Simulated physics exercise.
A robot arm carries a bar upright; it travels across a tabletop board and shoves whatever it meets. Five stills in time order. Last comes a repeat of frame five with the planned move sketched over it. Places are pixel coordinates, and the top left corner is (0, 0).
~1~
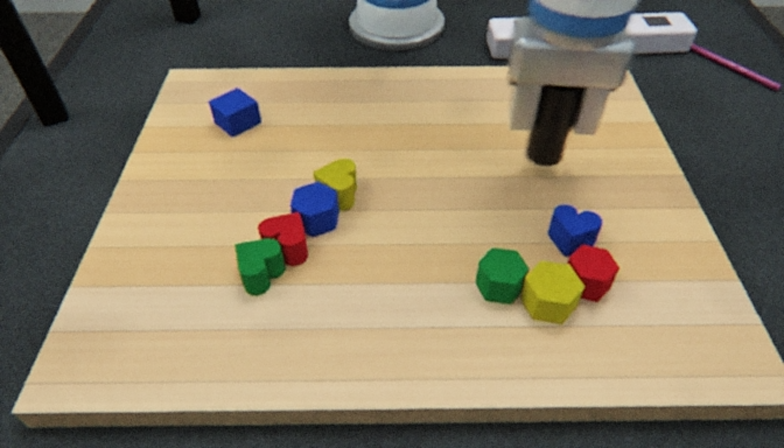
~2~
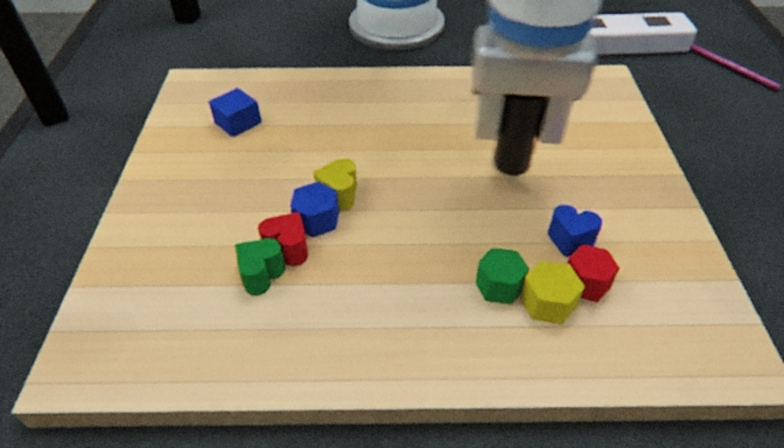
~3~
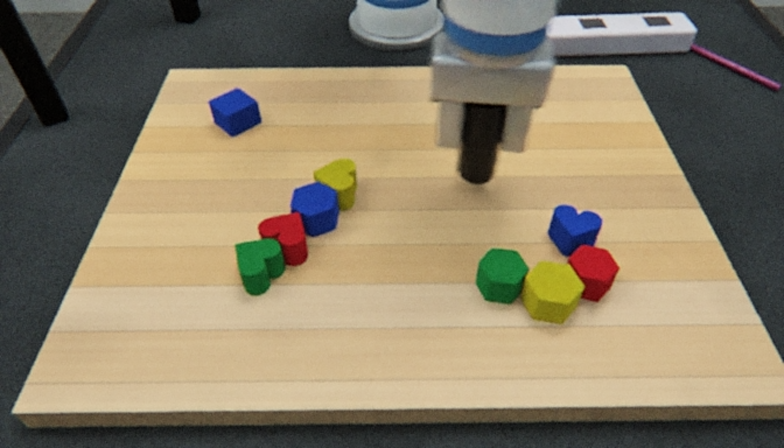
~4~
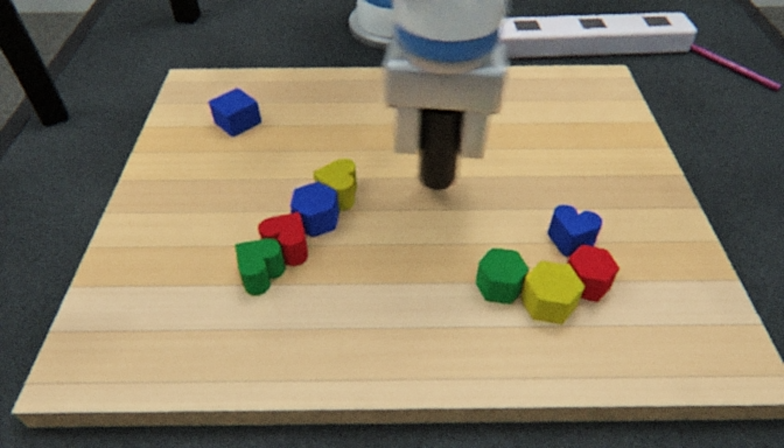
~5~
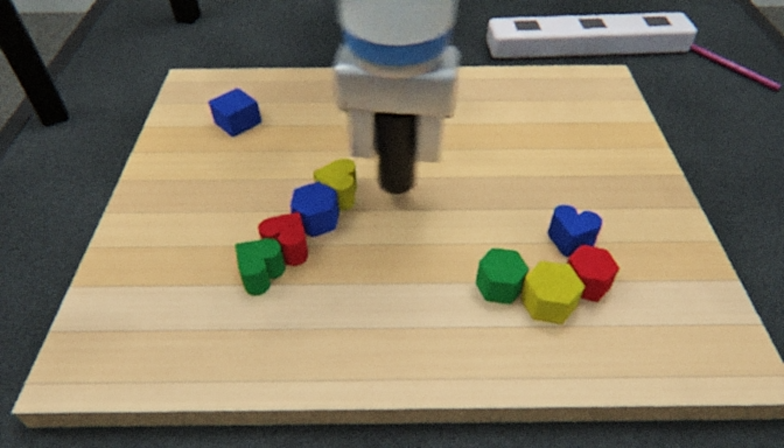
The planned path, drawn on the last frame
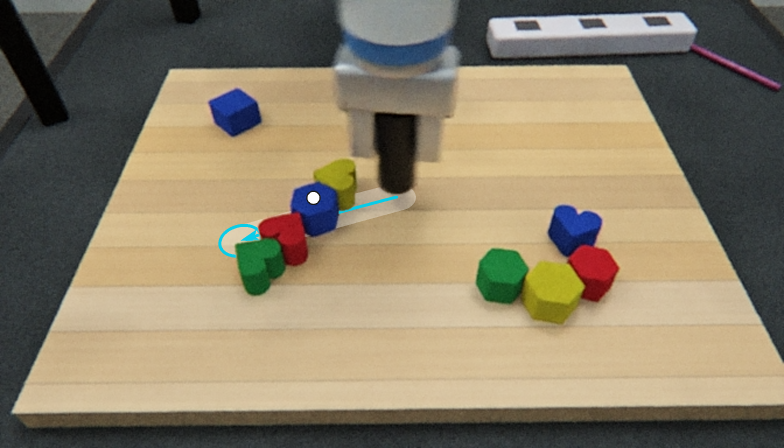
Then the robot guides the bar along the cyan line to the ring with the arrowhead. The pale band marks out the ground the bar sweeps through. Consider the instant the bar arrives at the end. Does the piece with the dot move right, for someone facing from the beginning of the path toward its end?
In short: Yes.
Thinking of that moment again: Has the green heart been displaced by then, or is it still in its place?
It is shifted.
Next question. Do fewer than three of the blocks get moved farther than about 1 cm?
That would be a no.
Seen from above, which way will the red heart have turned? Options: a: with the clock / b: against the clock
b (against the clock)
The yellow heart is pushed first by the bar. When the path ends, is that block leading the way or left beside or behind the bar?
The bar should slip past it.
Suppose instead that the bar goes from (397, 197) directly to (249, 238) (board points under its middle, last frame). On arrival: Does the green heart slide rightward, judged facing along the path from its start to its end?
It seems not.
Drawn move, in a line from (397, 197) to (241, 240); the dot is on the blue six-sided block.
The first path, step by step. One third of the way, bar at (344, 196); green heart at (252, 258); red heart at (279, 232); blue six-sided block at (301, 200); yellow heart at (325, 169), turned 45° clockwise.
Two thirds of the way, bar at (291, 210); green heart at (248, 272); red heart at (251, 238), turned 75° anticlockwise; blue six-sided block at (247, 206); yellow heart at (319, 169), turned 70° clockwise.
At the end, bar at (236, 226); green heart at (246, 279), turned 20° anticlockwise; red heart at (232, 249), turned 85° anticlockwise; blue six-sided block at (194, 210), turned 25° clockwise; yellow heart at (319, 169), turned 70° clockwise.
